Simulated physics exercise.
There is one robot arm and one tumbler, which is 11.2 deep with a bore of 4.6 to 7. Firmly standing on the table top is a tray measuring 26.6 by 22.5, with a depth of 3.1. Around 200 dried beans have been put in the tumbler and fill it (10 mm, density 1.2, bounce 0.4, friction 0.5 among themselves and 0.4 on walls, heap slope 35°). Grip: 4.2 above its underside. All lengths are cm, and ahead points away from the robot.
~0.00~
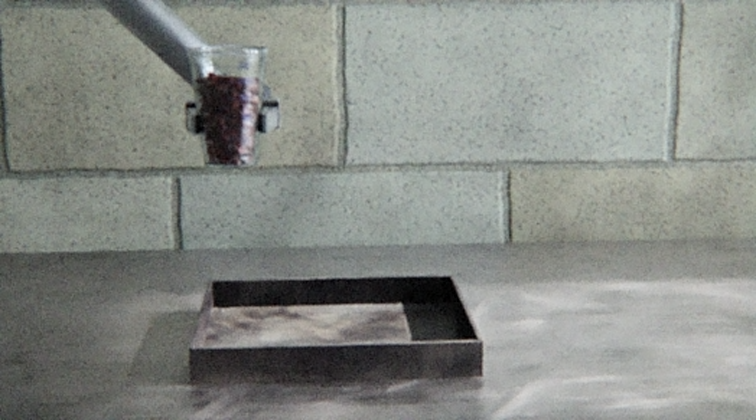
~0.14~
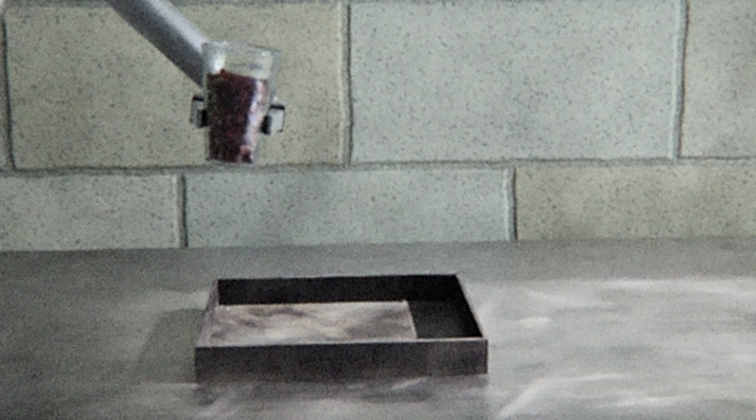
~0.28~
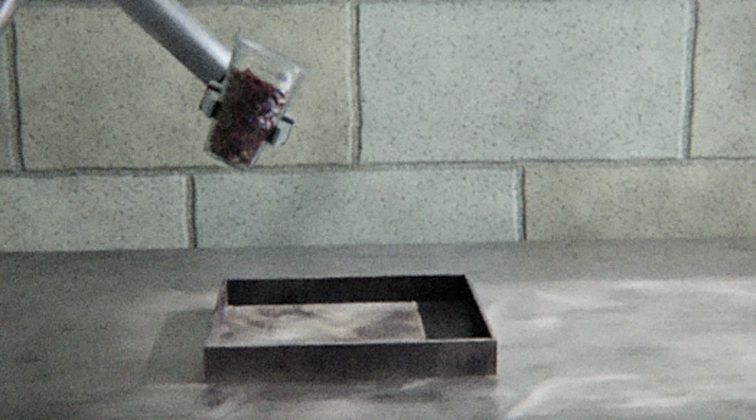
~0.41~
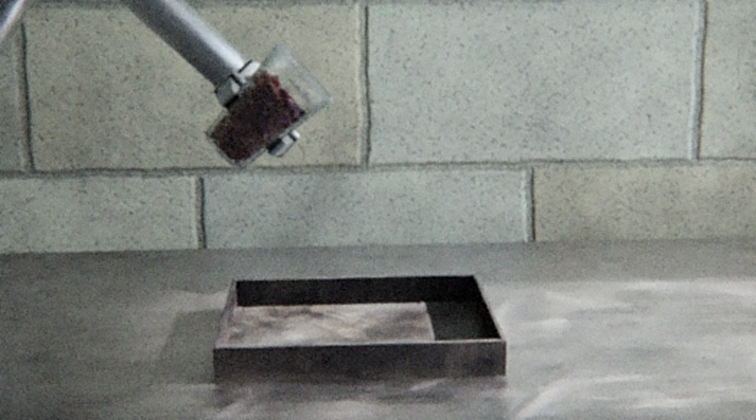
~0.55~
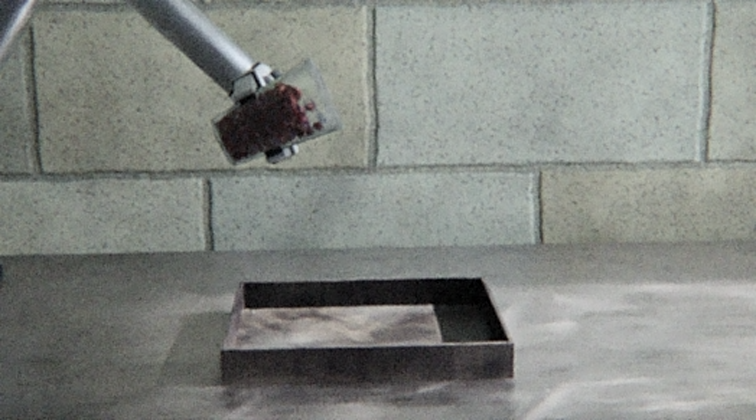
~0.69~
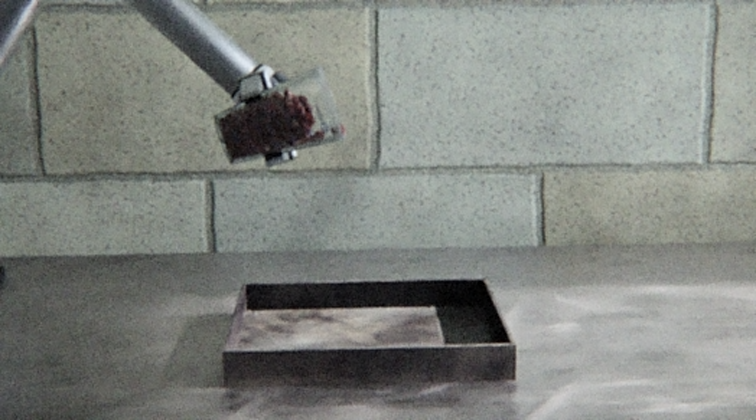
A grey tabletop with soft patches of light stands before a wall of pale green and beige blocks, seen from the front and slightly above. A grey robot arm at upper left grips a clear tumbler of dark red beans above a shallow dark tray. The arm tips the tumbler steadily rightward until it leans steeply, the beans shifting toward its rim, while the camera drifts slightly left.
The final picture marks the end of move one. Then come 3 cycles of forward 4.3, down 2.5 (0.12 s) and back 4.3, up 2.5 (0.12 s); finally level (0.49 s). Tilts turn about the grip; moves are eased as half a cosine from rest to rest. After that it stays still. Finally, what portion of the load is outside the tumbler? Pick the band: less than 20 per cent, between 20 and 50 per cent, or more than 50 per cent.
The share is between 20 and 50 per cent.
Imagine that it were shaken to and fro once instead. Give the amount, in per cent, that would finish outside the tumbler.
I'd expect close to 15 per cent then.
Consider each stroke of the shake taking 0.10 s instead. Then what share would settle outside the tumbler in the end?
About 35 per cent, then.
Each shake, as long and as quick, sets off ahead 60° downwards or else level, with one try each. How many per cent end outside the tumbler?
About 5 and 60 per cent.
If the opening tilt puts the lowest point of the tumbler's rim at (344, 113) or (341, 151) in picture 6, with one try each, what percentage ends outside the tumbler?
Near 10 and 60 in a hundred.
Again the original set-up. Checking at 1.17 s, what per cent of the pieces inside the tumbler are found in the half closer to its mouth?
Close to 45 in a hundred.
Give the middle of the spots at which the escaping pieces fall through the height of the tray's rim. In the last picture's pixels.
Near (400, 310).
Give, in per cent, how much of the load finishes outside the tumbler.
30 per cent, give or take.
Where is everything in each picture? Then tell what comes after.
The first frame shows the tumbler middle at (229, 109), level; upper third of the load around (229, 89), from x 200 to 255, top at y 75; 199 in the tumbler.
The second frame shows the tumbler middle at (236, 107), tilted 7° forward; upper third of the load around (236, 87), from x 210 to 265, top at y 75.
The third frame shows the tumbler middle at (250, 109), tilted 25° forward; upper third of the load around (252, 90), from x 215 to 285, top at y 70.
The fourth frame shows the tumbler middle at (263, 113), tilted 47° forward; upper third of the load around (269, 98), from x 215 to 300, top at y 75.
The fifth frame shows the tumbler middle at (273, 119), tilted 65° forward; upper third of the load around (281, 105), from x 220 to 320, top at y 85.
The sixth frame shows the tumbler middle at (276, 122), tilted 72° forward; upper third of the load around (280, 110), from x 225 to 340, top at y 95; 199 in the tumbler.
After 1.17 s, tilted 72° forward, highest piece 25 above the table; 161 in the tumbler, 21 in the tray, 1 on the table or floor, 16 in flight or on a rim.
After 1.66 s, tilted 35° forward, highest piece 27 above the table; 143 in the tumbler, 52 in the tray, 4 on the table or floor.
After 2.10 s, level, highest piece 28 above the table; 143 in the tumbler, 52 in the tray, 4 on the table or floor.
After 3.15 s, level, highest piece 28 above the table; 143 in the tumbler, 52 in the tray, 4 on the table or floor.
In the end, 143 in the tumbler, 52 in the tray, 4 on the table or floor. That is 28 % outside the tumbler.
